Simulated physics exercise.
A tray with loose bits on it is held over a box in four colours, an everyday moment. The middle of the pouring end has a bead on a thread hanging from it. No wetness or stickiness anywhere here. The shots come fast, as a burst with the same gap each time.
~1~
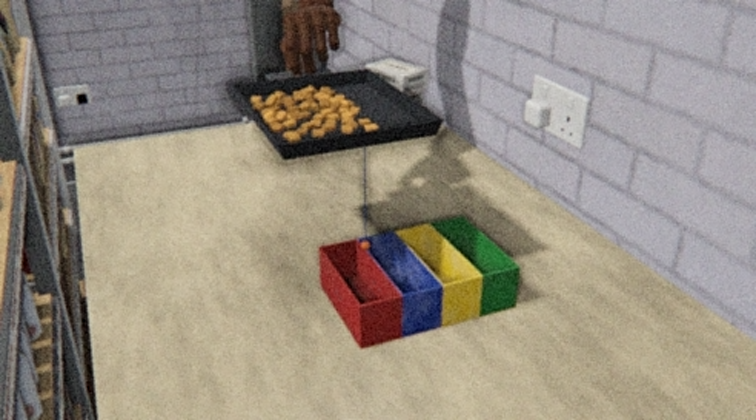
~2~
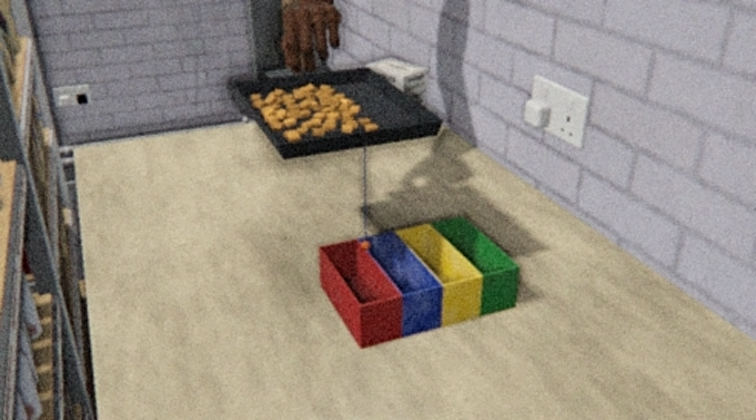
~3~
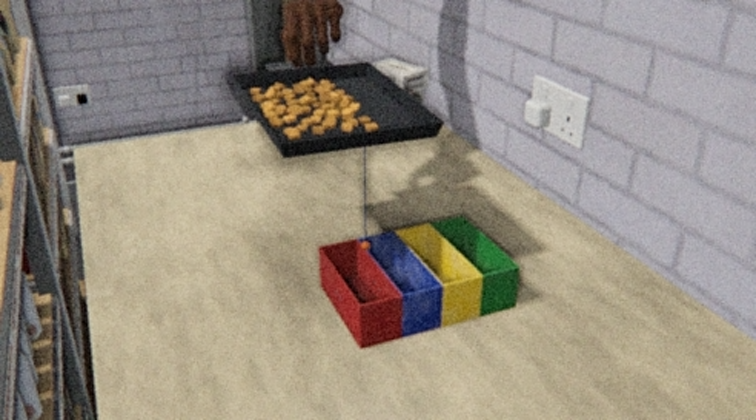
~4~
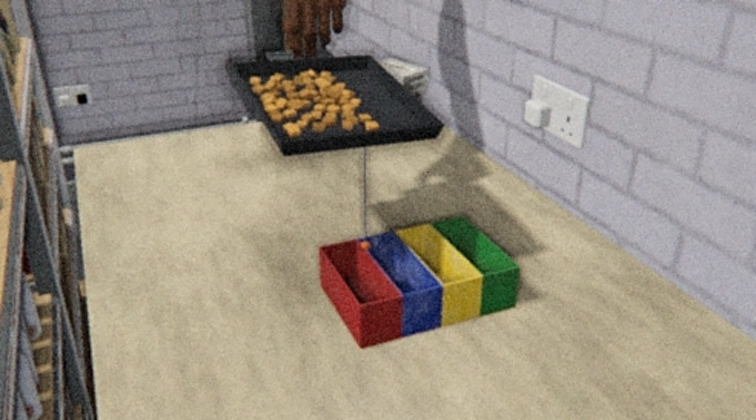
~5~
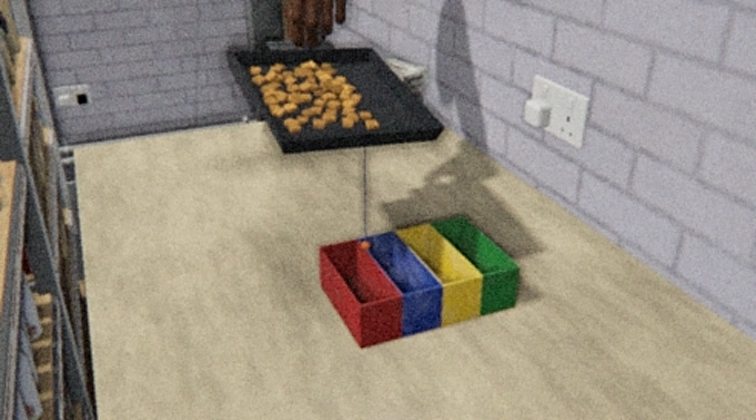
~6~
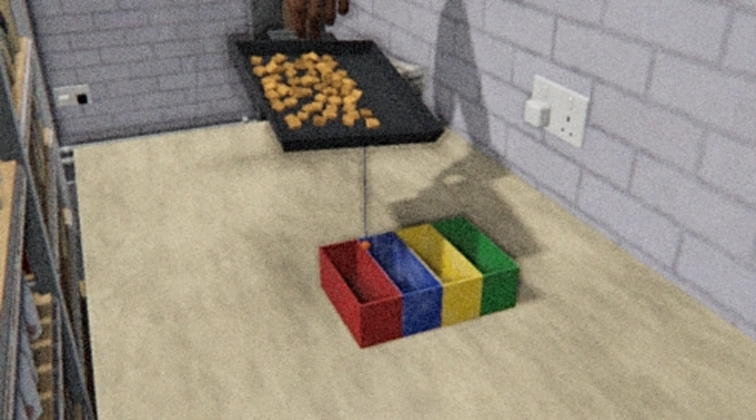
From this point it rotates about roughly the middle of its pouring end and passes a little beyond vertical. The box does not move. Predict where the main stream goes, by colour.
I would say into the yellow one.
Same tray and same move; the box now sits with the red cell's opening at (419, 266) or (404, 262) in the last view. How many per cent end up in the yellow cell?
First try: Roughly 0 per cent; second try: Roughly 10 per cent.
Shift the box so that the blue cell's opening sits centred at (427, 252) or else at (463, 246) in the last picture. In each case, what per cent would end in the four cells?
100 and 80 in a hundred, in turn.
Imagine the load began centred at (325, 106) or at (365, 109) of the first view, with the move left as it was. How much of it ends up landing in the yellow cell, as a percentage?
You'd get near 70 percent first and near 80 percent after that.
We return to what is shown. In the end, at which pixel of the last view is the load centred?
The centre comes to rest near (439, 287).
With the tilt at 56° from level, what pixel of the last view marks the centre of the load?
About (395, 123).
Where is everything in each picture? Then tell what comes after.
Corners of the pouring end near (283, 143) and (437, 119), level; middle of the load near (319, 109), cereal squares; bead on its thread near (366, 246); red cell near (381, 318); blue cell near (422, 307); yellow cell near (462, 297); green cell near (499, 288), in the first frame.
Corners of the pouring end near (283, 142) and (437, 119), level; middle of the load near (319, 108), in the second frame.
Corners of the pouring end near (284, 141) and (438, 121), tipped barely, lowest at the right corner; middle of the load near (319, 104), in the third frame.
Corners of the pouring end near (284, 139) and (438, 123), tipped a little, lowest at the right corner; middle of the load near (320, 99), in the fourth frame.
Corners of the pouring end near (285, 138) and (439, 125), tipped a little, lowest at the right corner; middle of the load near (320, 93), in the fifth frame.
Corners of the pouring end near (286, 137) and (439, 128), tipped clearly, lowest at the right corner; middle of the load near (321, 87); red cell near (381, 318); blue cell near (422, 307); yellow cell near (462, 297); green cell near (499, 288), in the sixth frame.
Shortly afterwards, tray tipped steeply; the whole lot on the tray.
Next, tray tipped right over; the bulk on the tray; a little in the yellow cell; only a few in the green cell; only a few falling or outside the box.
Some moments later, tray tipped past a quarter turn; the bulk in the yellow cell; a little in the green cell; a little in the blue cell; only a few in the red cell; only a few falling or outside the box.
In the end, tray tipped past a quarter turn; the bulk in the yellow cell; a little in the green cell; a little in the blue cell; only a few in the red cell; only a few outside the box.
